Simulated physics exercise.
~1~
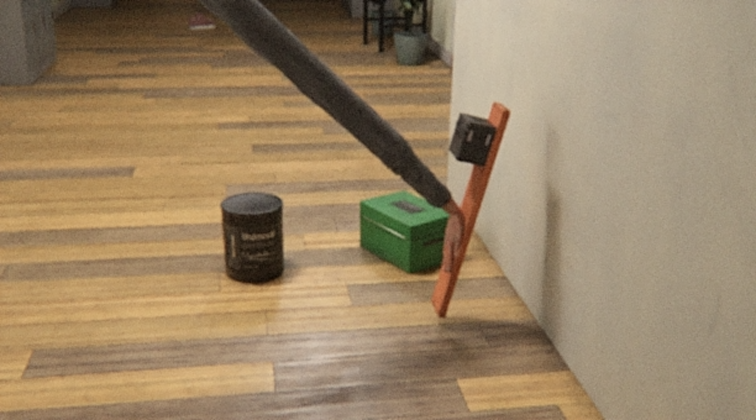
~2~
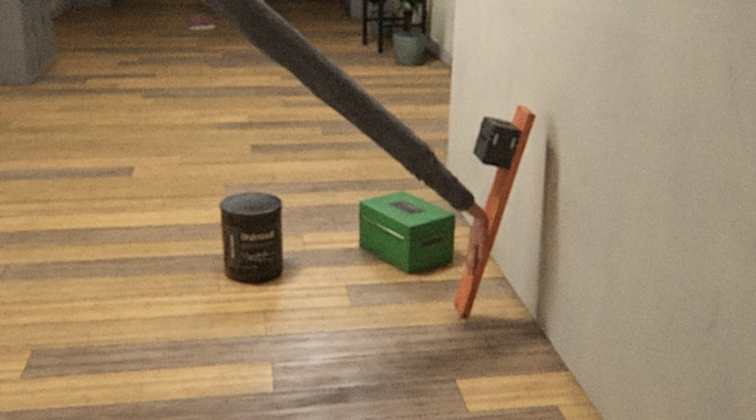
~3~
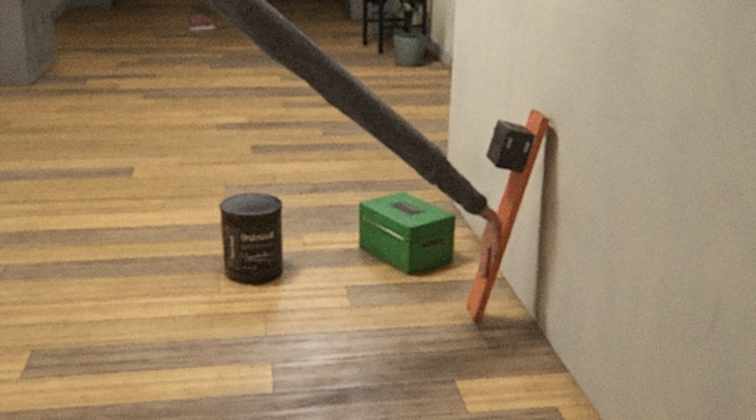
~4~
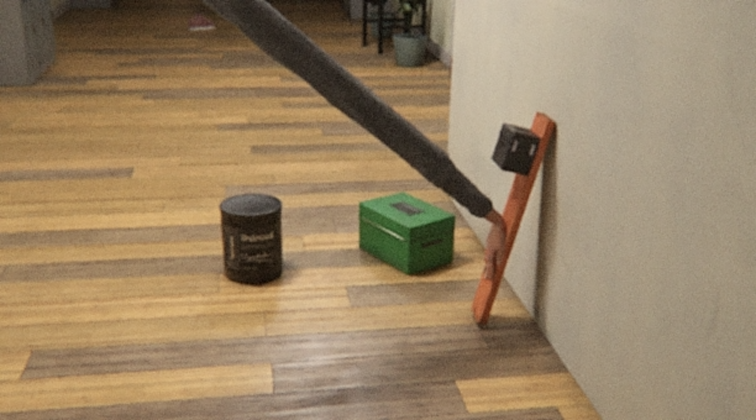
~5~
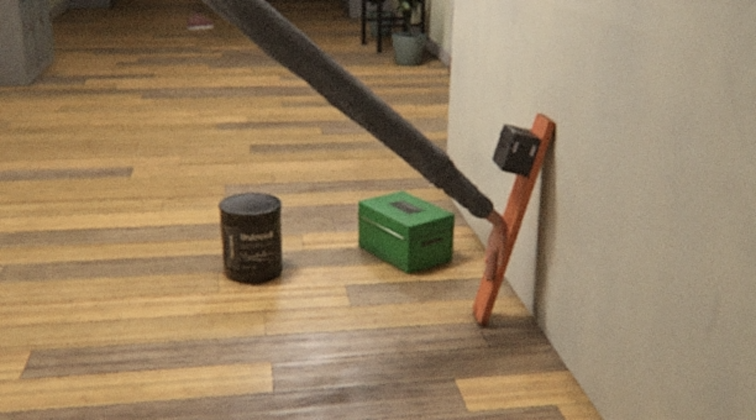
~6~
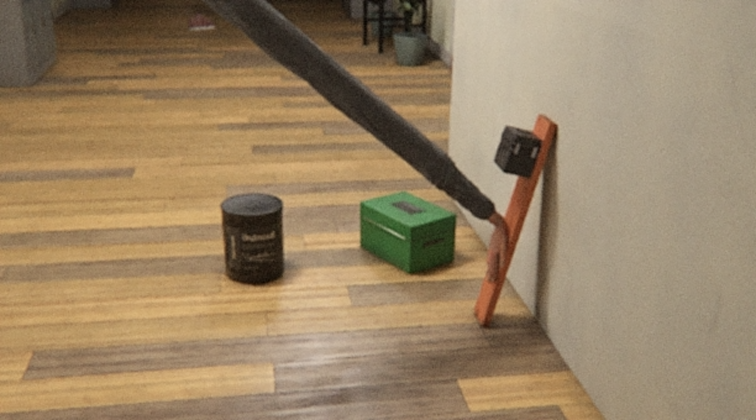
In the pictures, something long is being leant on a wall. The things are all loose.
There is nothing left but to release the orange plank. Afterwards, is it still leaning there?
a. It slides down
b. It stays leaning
Option b: It stays leaning.
Then, 0.40 s past the last view, nothing moves.
Then, 0.90 s past the last view, orange plank resting near (513, 223).
Finally, all 3 still in place. Final places as the last picture's camera would see them, orange plank near (513, 223). The plank stays up.
